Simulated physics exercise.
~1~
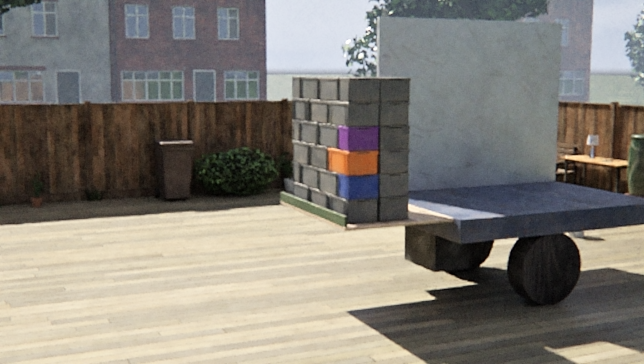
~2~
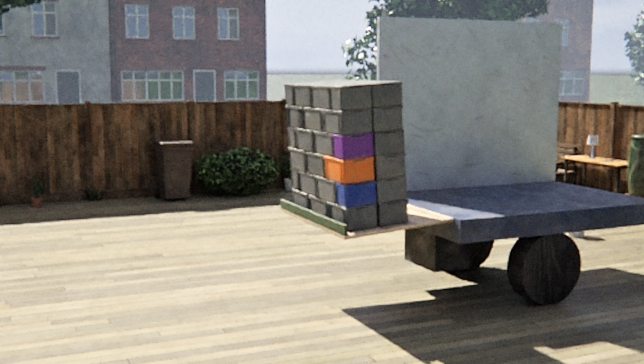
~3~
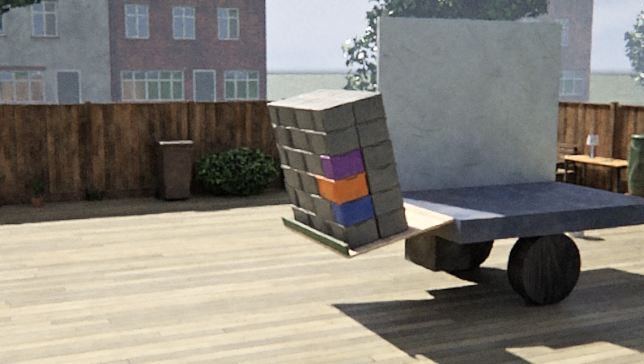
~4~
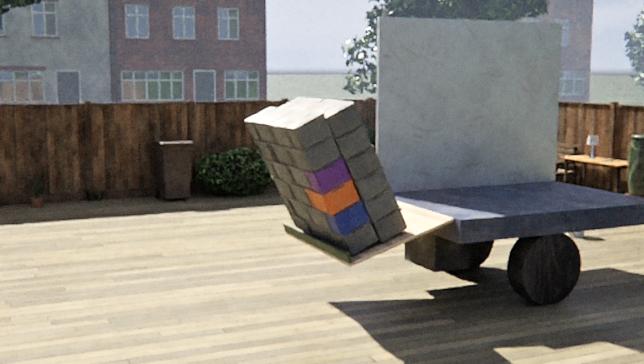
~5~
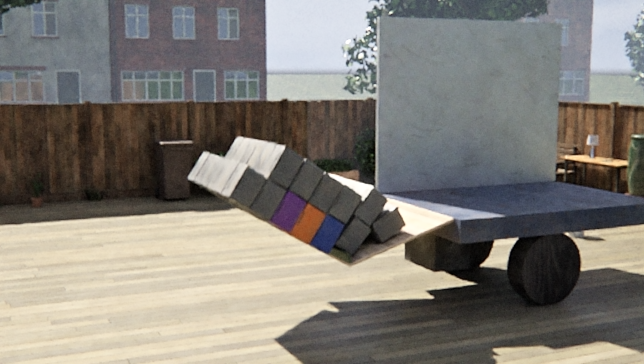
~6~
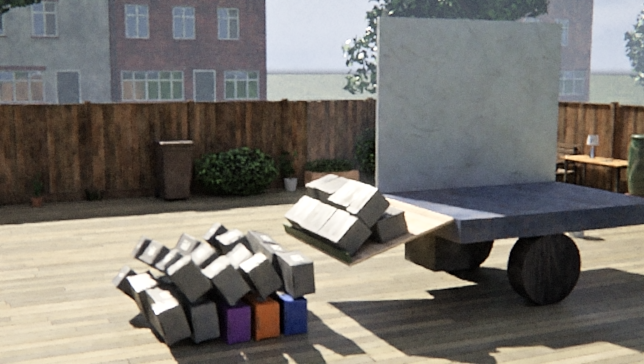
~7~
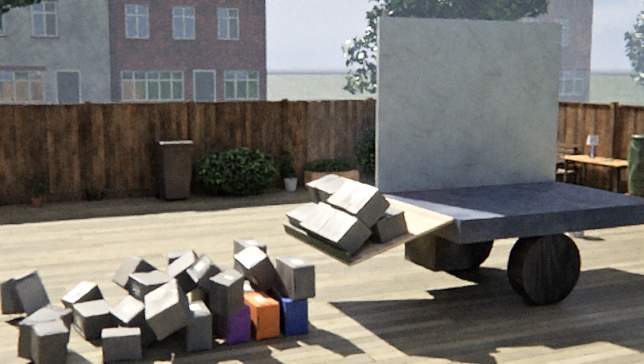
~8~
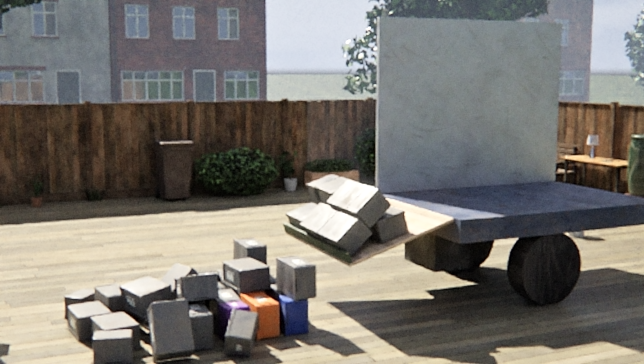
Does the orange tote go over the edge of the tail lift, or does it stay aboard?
The orange tote goes over the edge. It ends up on the decking between the purple and blue totes.
